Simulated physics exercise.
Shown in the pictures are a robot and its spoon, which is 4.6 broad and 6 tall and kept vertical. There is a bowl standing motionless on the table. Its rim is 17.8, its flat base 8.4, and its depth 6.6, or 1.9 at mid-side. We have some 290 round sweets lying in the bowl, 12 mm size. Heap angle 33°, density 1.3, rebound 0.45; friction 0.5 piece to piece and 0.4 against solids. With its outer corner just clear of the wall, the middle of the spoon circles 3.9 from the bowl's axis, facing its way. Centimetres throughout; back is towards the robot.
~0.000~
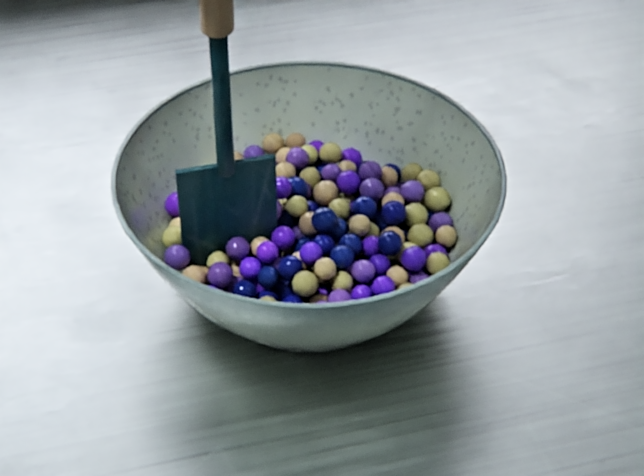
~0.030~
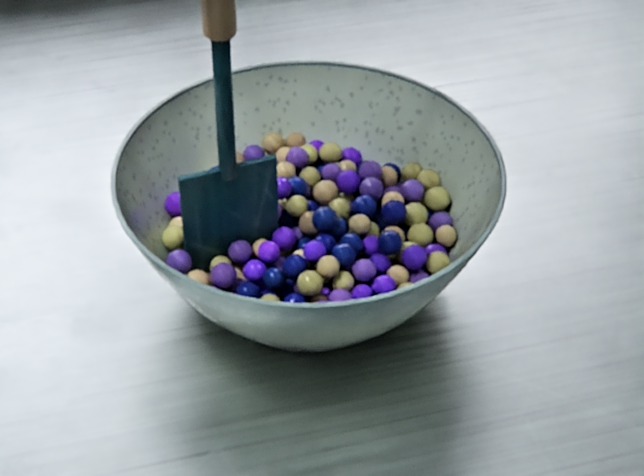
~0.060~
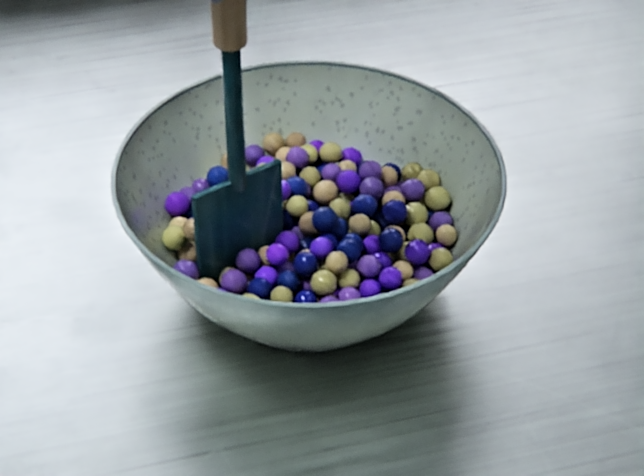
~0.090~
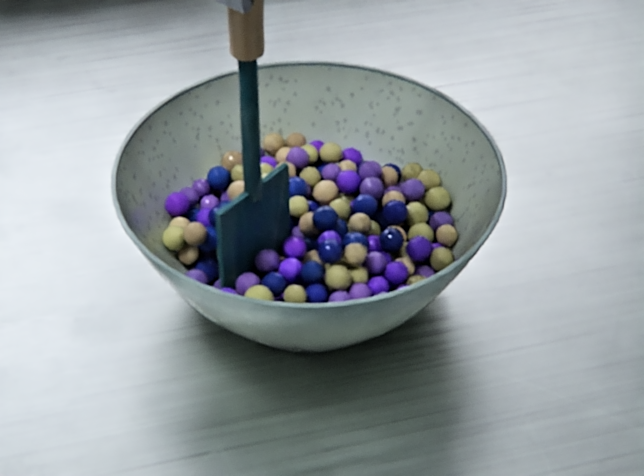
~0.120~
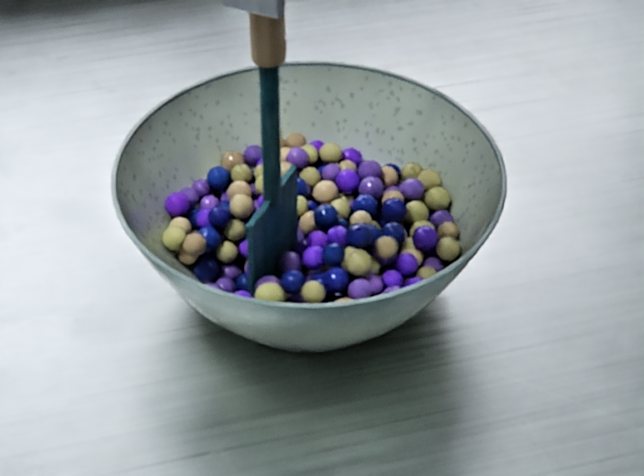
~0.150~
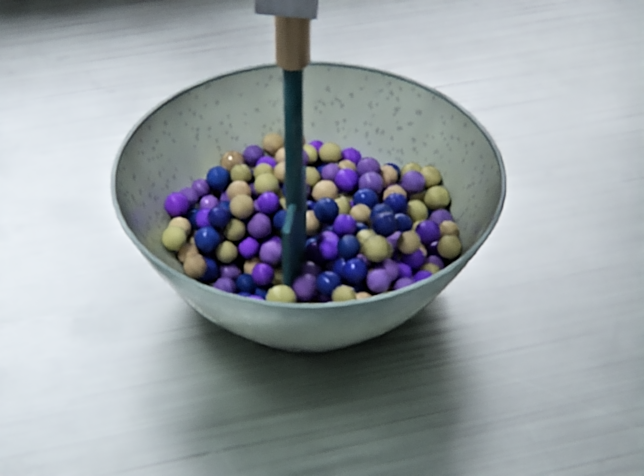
On a pale tabletop, a teal spade with a wooden handle sweeps rightward through coloured balls in a still bowl, turning edge-on.
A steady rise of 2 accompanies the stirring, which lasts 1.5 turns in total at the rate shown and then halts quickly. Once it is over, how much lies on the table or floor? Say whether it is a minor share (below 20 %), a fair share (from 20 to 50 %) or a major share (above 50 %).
A minor share.
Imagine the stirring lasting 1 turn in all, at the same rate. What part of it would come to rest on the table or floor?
Close to 5 in a hundred.
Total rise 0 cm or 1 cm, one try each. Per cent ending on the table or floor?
Near 10 in a hundred, then 10 in a hundred.
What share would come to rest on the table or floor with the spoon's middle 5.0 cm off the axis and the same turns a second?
That would give close to 0 per cent.
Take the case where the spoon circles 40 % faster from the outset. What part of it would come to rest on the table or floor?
It would come to around 15 percent.
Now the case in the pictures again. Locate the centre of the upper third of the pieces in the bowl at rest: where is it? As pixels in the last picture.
The centre sits around (357, 218) in the last picture.
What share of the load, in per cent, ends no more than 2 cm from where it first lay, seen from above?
I'd put it at about 15 in a hundred.
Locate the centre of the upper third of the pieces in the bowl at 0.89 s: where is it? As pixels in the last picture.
Around (336, 277).
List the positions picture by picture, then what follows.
The spoon neck at (224, 137), 0° round; upper third of the load around (316, 216), from x 175 to 445, top at y 145; 286 in the bowl, in the first picture.
The spoon neck at (226, 140), 6° round; upper third of the load around (322, 217), from x 175 to 445, top at y 145, in the second picture.
The spoon neck at (236, 151), 20° round; upper third of the load around (322, 229), from x 175 to 445, top at y 145, in the third picture.
The spoon neck at (252, 161), 35° round; upper third of the load around (322, 234), from x 175 to 445, top at y 145, in the fourth picture.
The spoon neck at (272, 168), 50° round; upper third of the load around (333, 238), from x 175 to 450, top at y 145, in the fifth picture.
The spoon neck at (294, 171), 66° round; upper third of the load around (349, 236), from x 175 to 450, top at y 145; 286 in the bowl, in the sixth picture.
After 0.52 s, 251° round, highest piece 8 above the table; 278 in the bowl, 5 on the table or floor, 3 in flight or on the tool.
After 0.89 s, 77° round, highest piece 8 above the table; 263 in the bowl, 20 on the table or floor, 3 in flight or on the tool.
After 1.27 s, 180° round, highest piece 6 above the table; 262 in the bowl, 24 on the table or floor.
After 1.97 s, 180° round, highest piece 6 above the table; 262 in the bowl, 24 on the table or floor.
In the end, 262 in the bowl, 24 on the table or floor. That is 8 % on the table or floor.
